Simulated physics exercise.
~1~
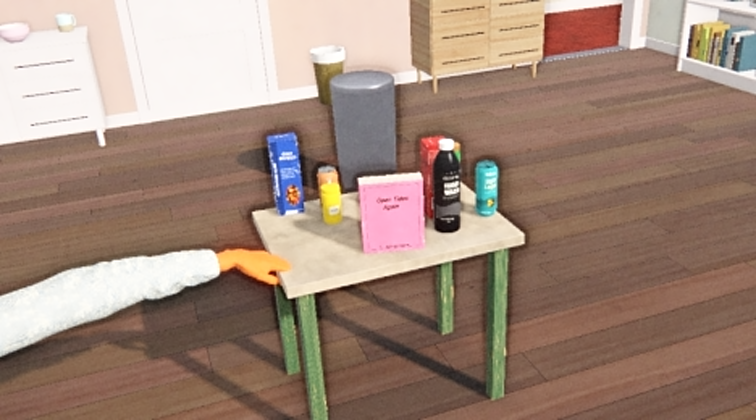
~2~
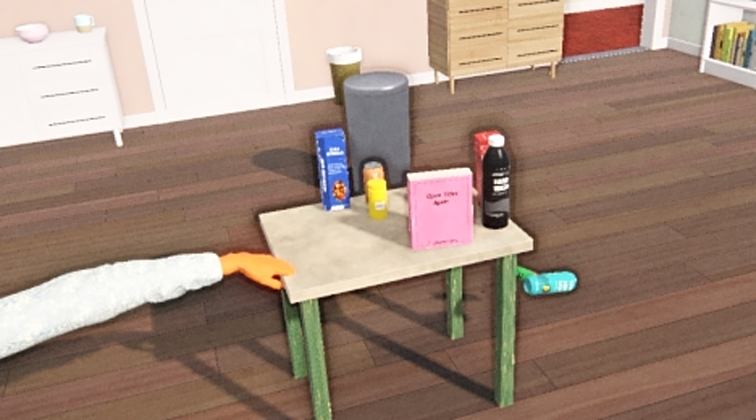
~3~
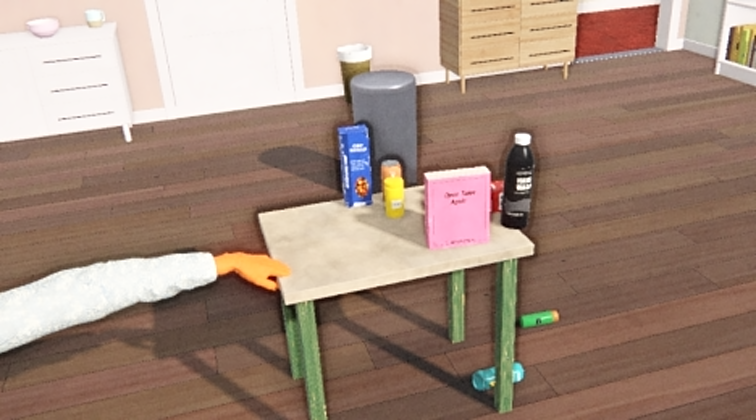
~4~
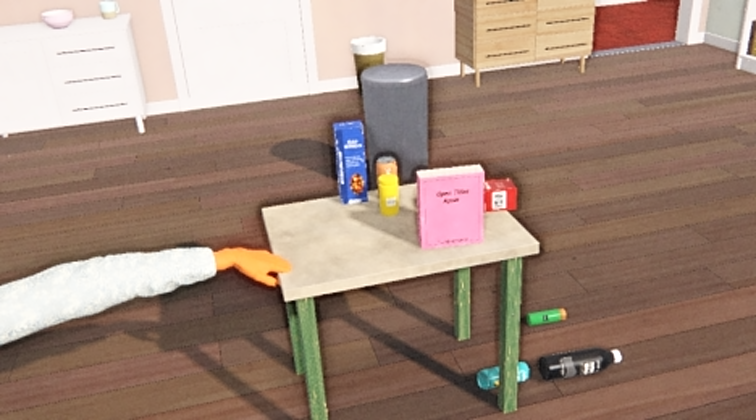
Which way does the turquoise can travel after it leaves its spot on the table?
It moves down, falling past the edge of the table and ending up on its side on the floor.
